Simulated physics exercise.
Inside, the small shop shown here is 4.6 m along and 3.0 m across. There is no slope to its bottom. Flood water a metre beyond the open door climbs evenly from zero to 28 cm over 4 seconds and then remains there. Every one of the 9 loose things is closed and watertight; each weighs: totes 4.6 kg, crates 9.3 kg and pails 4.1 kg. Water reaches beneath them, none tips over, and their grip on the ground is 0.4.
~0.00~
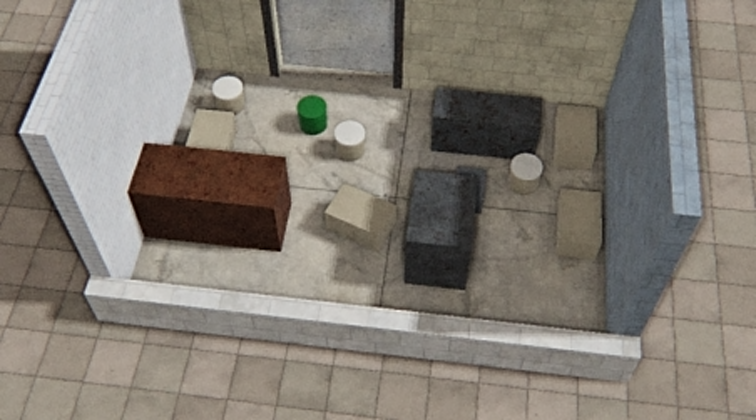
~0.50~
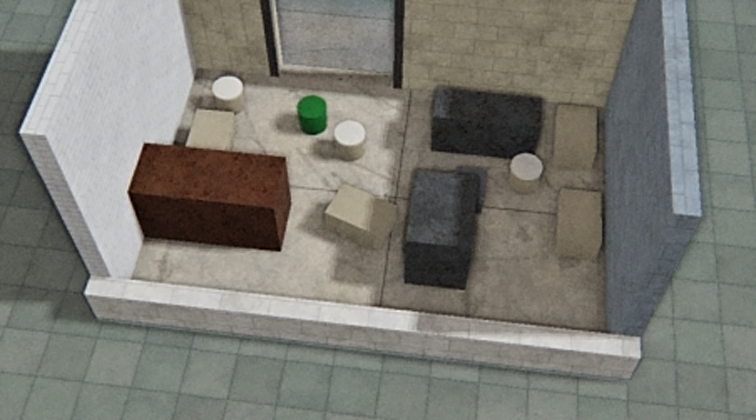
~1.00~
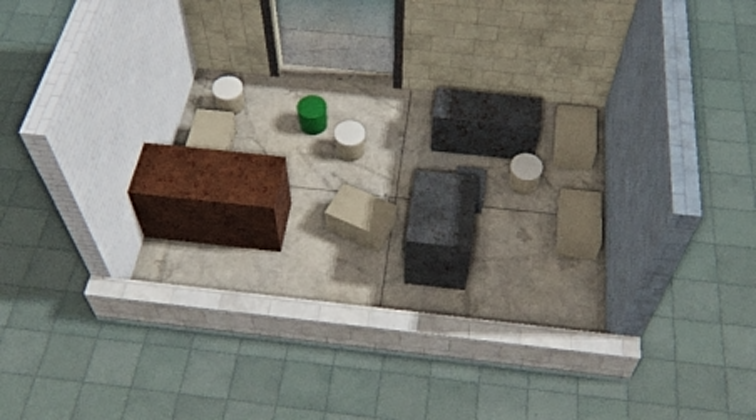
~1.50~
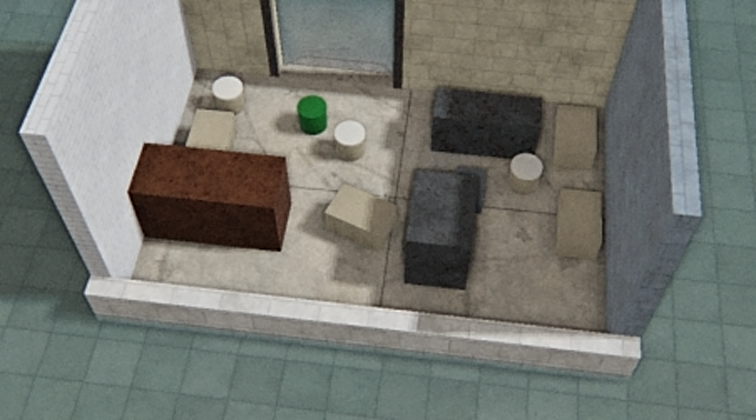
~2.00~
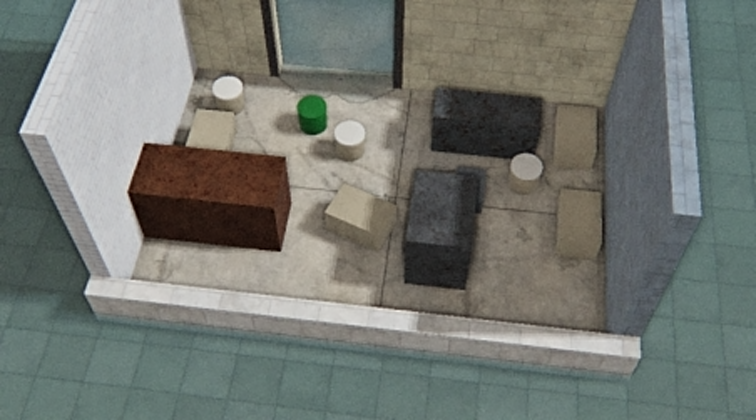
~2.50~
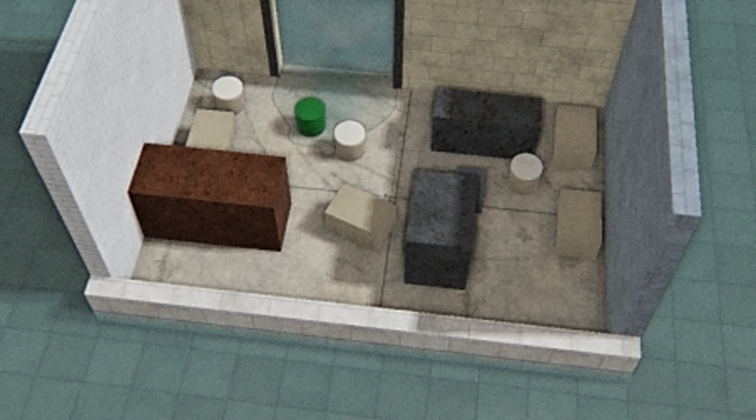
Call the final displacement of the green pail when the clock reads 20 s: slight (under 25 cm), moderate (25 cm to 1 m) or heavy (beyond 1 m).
Moderate.
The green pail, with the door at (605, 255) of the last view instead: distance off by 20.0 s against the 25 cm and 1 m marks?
Then the green pail is swept a long way.
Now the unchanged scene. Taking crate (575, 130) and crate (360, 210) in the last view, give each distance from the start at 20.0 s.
The first is 30 cm from its start, the second 200 cm.
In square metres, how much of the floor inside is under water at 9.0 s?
Close to 12 m2, I'd say.
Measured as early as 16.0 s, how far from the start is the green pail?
About 80 cm by then.
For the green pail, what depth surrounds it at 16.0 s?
22 cm or so.
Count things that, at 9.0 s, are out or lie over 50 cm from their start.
I make it 5.
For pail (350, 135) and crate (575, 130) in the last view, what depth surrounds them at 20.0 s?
Depths: Near 24 cm, then near 24 cm.
After 4.0 s the green pail is near (246, 163), 1.0 m from its start, afloat; 1 afloat.
After 9.0 s the green pail is near (211, 126), 1.1 m from its start, afloat; 9 afloat.
After 16.0 s the green pail is near (256, 68), 0.7 m from its start, afloat; 9 afloat.
After 20.0 s the green pail is near (252, 65), 0.8 m from its start, afloat; 9 afloat.
